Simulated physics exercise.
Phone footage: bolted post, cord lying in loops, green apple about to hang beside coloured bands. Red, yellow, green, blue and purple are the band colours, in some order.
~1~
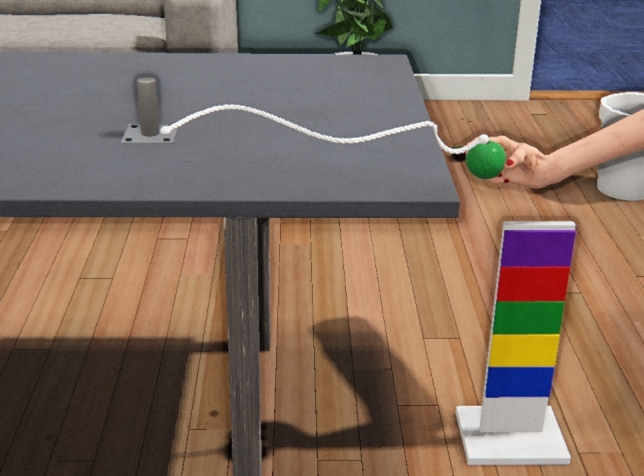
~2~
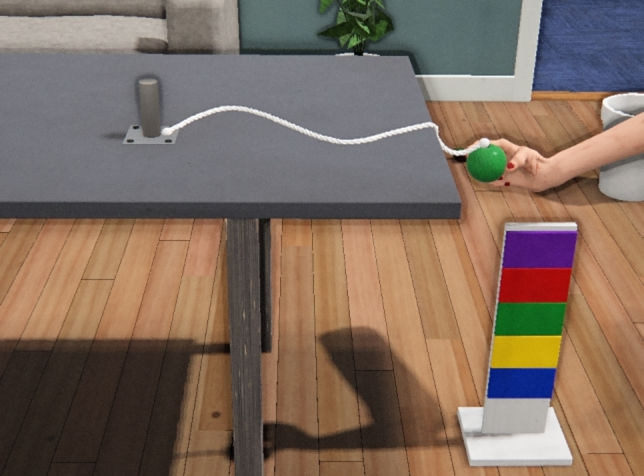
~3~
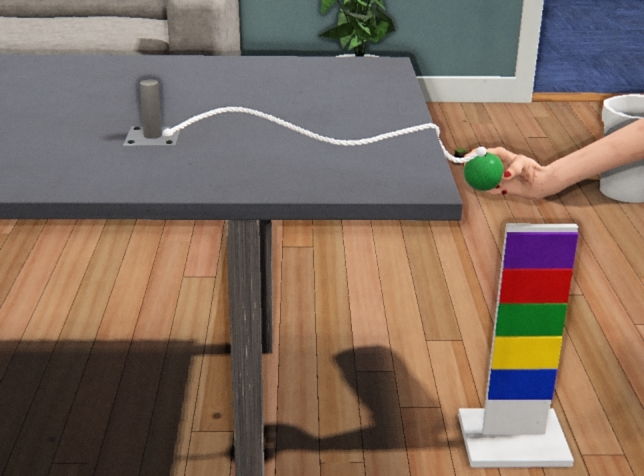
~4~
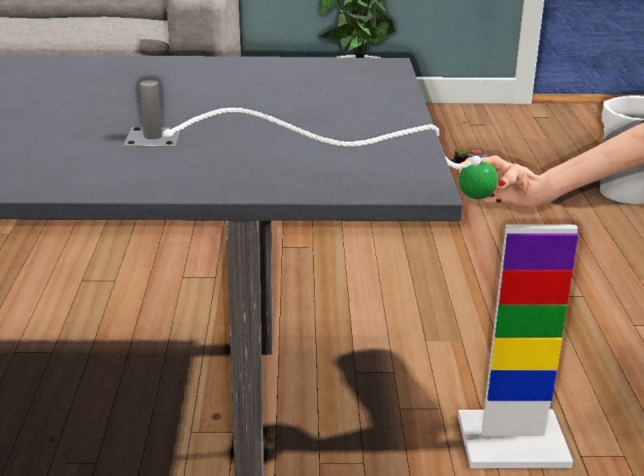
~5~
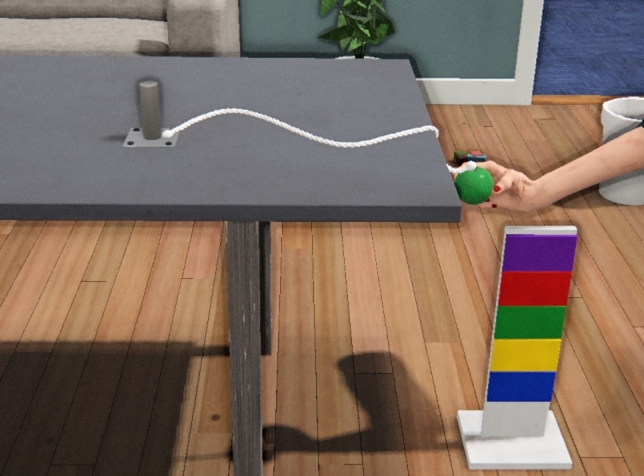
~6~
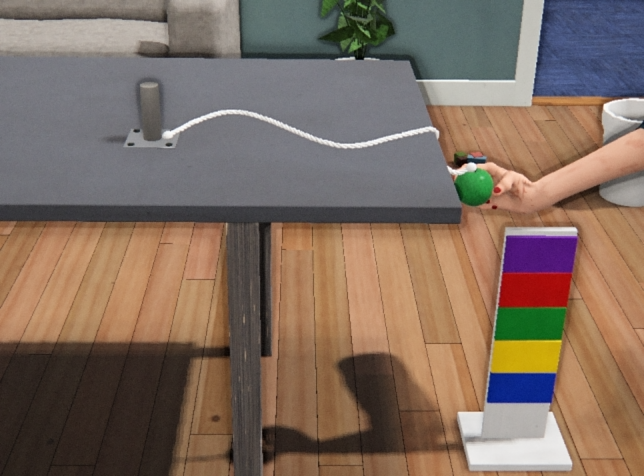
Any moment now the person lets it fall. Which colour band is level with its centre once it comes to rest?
The red band.
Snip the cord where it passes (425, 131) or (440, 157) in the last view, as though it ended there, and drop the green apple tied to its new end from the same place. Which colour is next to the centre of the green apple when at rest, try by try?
For the first: Higher than all five; for the second: Purple.
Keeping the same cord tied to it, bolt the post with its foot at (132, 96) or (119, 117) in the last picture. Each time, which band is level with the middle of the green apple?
Try one - purple; try two - purple.
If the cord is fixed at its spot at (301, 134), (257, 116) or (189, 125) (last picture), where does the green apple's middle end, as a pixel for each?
First near (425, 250), then near (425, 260), then near (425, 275).
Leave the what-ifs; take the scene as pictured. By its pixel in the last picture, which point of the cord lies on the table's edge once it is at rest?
Near pixel (363, 145).
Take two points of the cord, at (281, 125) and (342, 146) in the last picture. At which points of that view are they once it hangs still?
Point one: (332, 130); point two: (413, 126).
Soon after, apple near (397, 289); level with red.
After that, apple near (440, 288); level with red.
In the end, apple near (428, 288); level with red. Its middle rests at the red band.
